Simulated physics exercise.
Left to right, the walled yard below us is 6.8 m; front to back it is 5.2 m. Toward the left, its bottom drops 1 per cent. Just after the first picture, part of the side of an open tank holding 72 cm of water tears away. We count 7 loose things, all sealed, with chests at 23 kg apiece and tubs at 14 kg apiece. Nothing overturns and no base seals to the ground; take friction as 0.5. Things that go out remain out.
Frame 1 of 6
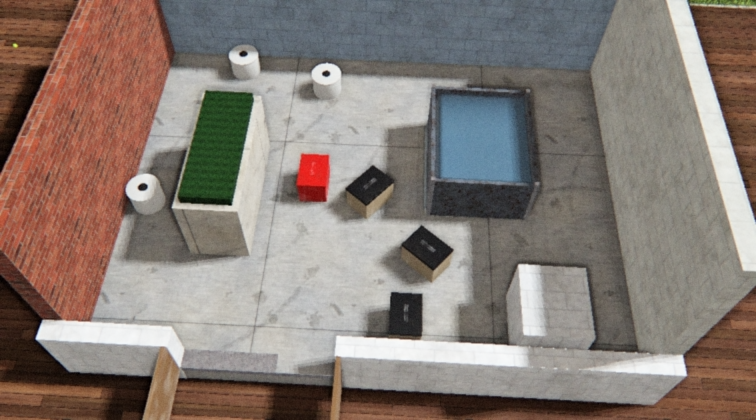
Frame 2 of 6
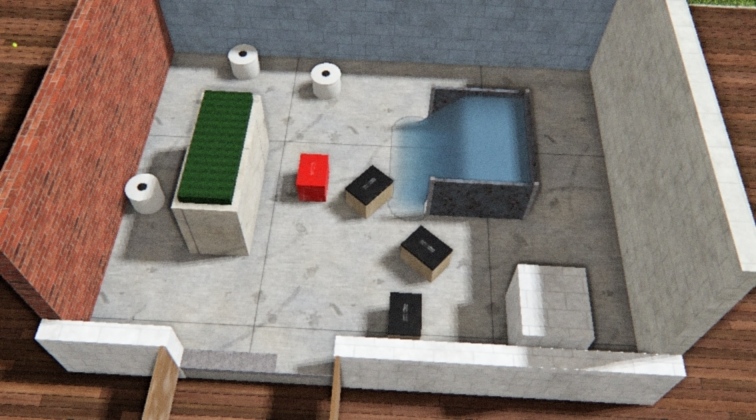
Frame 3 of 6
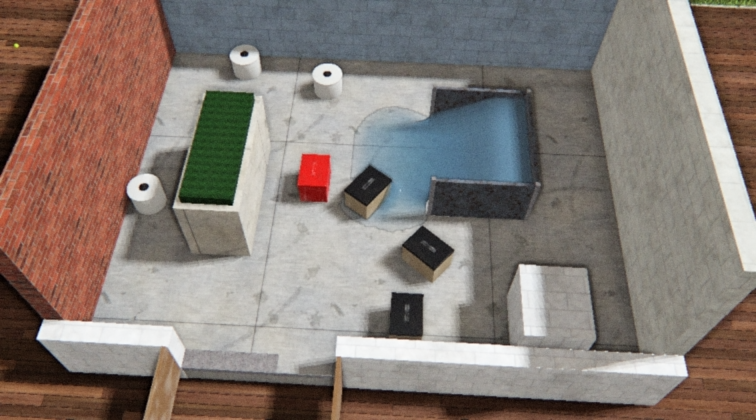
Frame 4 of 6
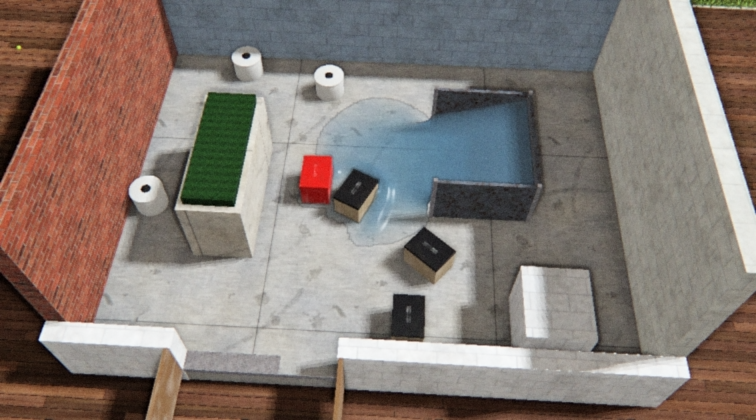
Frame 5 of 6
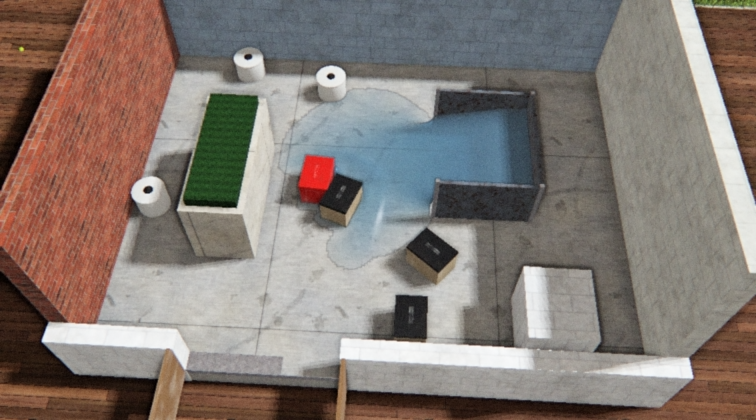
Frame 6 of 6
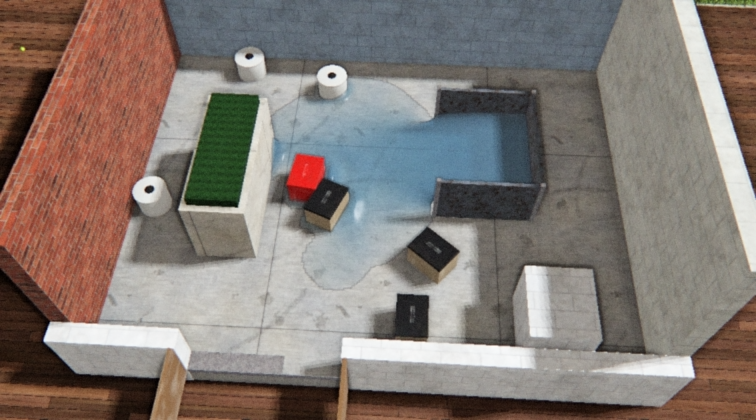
In a walled yard, water poured out of the open left side of a dark tank and spread across the floor, pushing a black-topped chest leftward before the red chest shifted slightly left too.
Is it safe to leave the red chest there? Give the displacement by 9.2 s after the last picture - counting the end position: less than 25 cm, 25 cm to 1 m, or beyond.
As for the red chest, it winds up far off.
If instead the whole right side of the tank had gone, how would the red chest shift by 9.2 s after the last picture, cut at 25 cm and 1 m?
In that case the red chest holds its place.
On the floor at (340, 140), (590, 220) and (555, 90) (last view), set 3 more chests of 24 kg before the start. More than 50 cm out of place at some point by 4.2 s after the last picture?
In turn: More, less, less.
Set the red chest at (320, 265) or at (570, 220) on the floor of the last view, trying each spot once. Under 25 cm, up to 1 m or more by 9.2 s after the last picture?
In turn: It gets carried off; it holds its place.
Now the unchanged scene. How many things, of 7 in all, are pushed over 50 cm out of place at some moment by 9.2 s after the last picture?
The count comes to 5.
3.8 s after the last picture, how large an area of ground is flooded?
About 23 m2.
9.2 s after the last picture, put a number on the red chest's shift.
Close to 200 cm by then.
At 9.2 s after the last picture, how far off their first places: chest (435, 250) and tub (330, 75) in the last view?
In that order: 0 cm, 400 cm.
Then, 1.2 s after the last picture the red chest is near (284, 204), 0.8 m from its start, afloat; 0 of 7 are out; 2 afloat.
Then, 3.8 s after the last picture the red chest is near (287, 317), 2.2 m from its start, aground; 1 of 7 are out; 3 afloat.
Then, 6.2 s after the last picture the red chest is near (287, 317), 2.2 m from its start, aground; 1 of 7 are out; 2 afloat.
Then, 9.2 s after the last picture the red chest is near (287, 317), 2.2 m from its start, aground; 1 of 7 are out; 0 afloat.
